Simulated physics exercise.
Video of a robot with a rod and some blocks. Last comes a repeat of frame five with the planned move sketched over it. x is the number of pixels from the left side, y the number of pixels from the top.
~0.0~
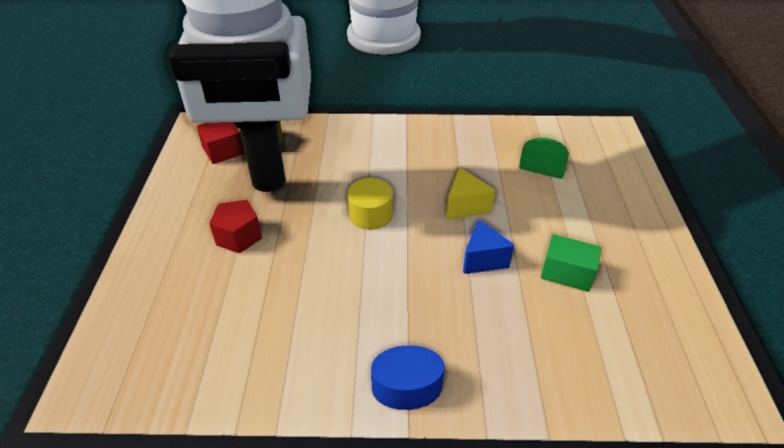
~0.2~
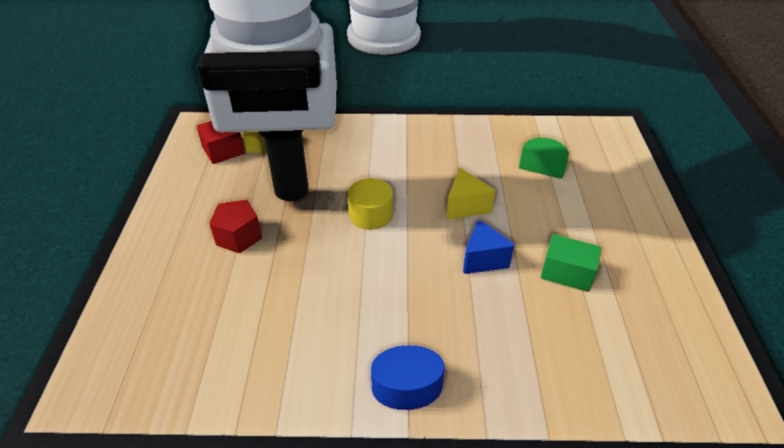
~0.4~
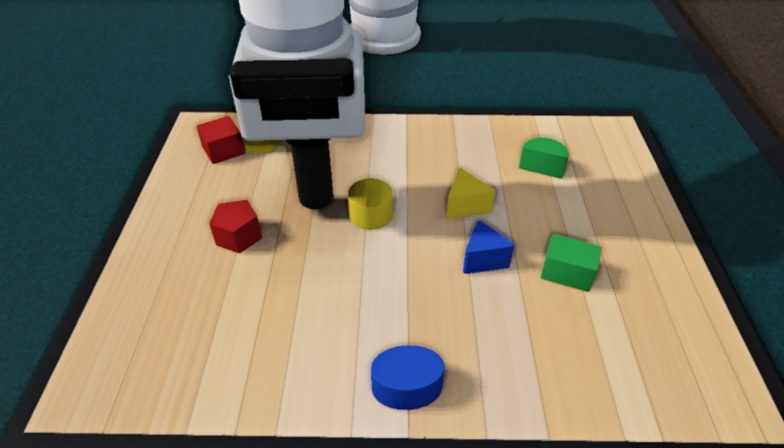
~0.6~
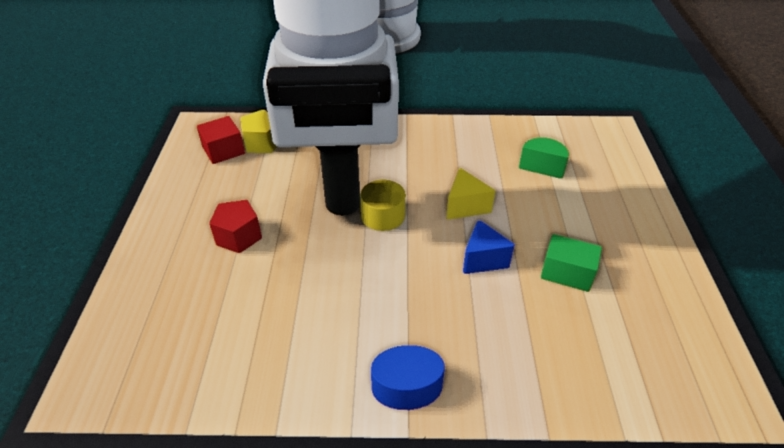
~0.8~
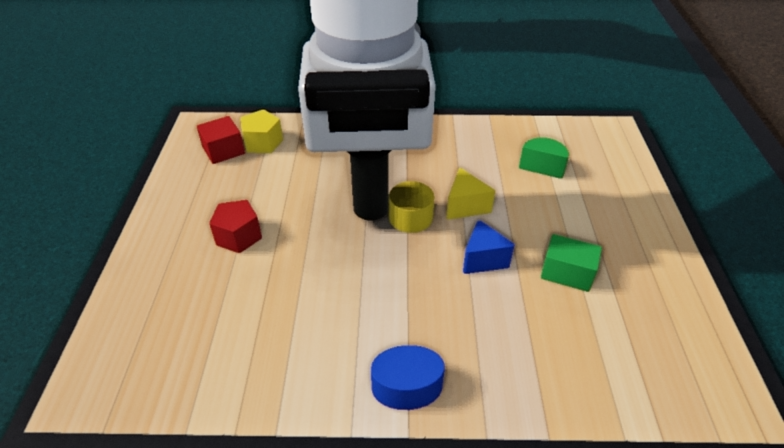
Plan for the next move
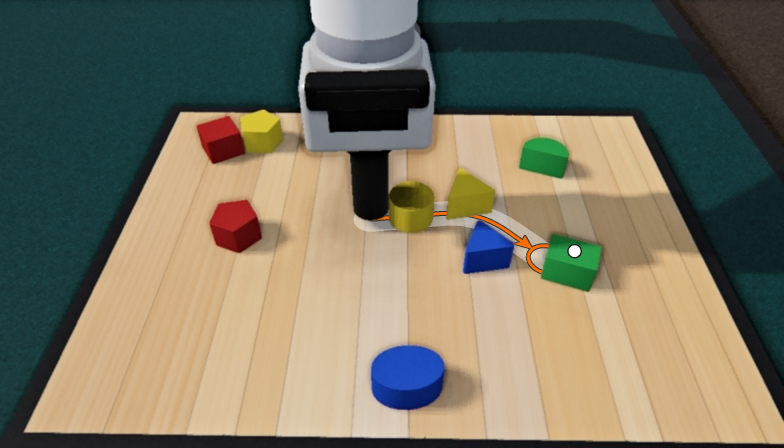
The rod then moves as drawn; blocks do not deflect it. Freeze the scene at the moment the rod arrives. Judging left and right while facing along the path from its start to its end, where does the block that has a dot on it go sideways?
It goes toward the right-hand side.
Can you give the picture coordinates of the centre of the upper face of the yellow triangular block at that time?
Located at (512, 179).
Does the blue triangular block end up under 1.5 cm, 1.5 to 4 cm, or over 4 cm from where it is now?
It shifts by less than 1.5 cm.
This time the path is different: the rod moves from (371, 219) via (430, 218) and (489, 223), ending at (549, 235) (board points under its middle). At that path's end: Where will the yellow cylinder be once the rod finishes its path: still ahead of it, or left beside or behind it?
That block remains ahead.
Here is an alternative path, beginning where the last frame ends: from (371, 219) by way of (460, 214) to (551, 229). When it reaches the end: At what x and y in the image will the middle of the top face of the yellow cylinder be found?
So, by the moment the path ends, you'll find the top centre of the yellow cylinder at (587, 232).
Path on the board, from (371, 219) via (434, 214) and (495, 224), ending at (547, 259); the dot is on the green rectangular block.
What follows on the original path. One third of the way, rod at (435, 204); yellow cylinder at (477, 198); yellow triangular block at (503, 181), turned 75° anticlockwise.
Two thirds of the way, rod at (497, 214); yellow cylinder at (540, 214); yellow triangular block at (512, 179), turned 85° anticlockwise.
At the end, rod at (550, 249); yellow cylinder at (593, 228); yellow triangular block at (512, 179), turned 85° anticlockwise; blue triangular block in place; green rectangular block at (593, 266).
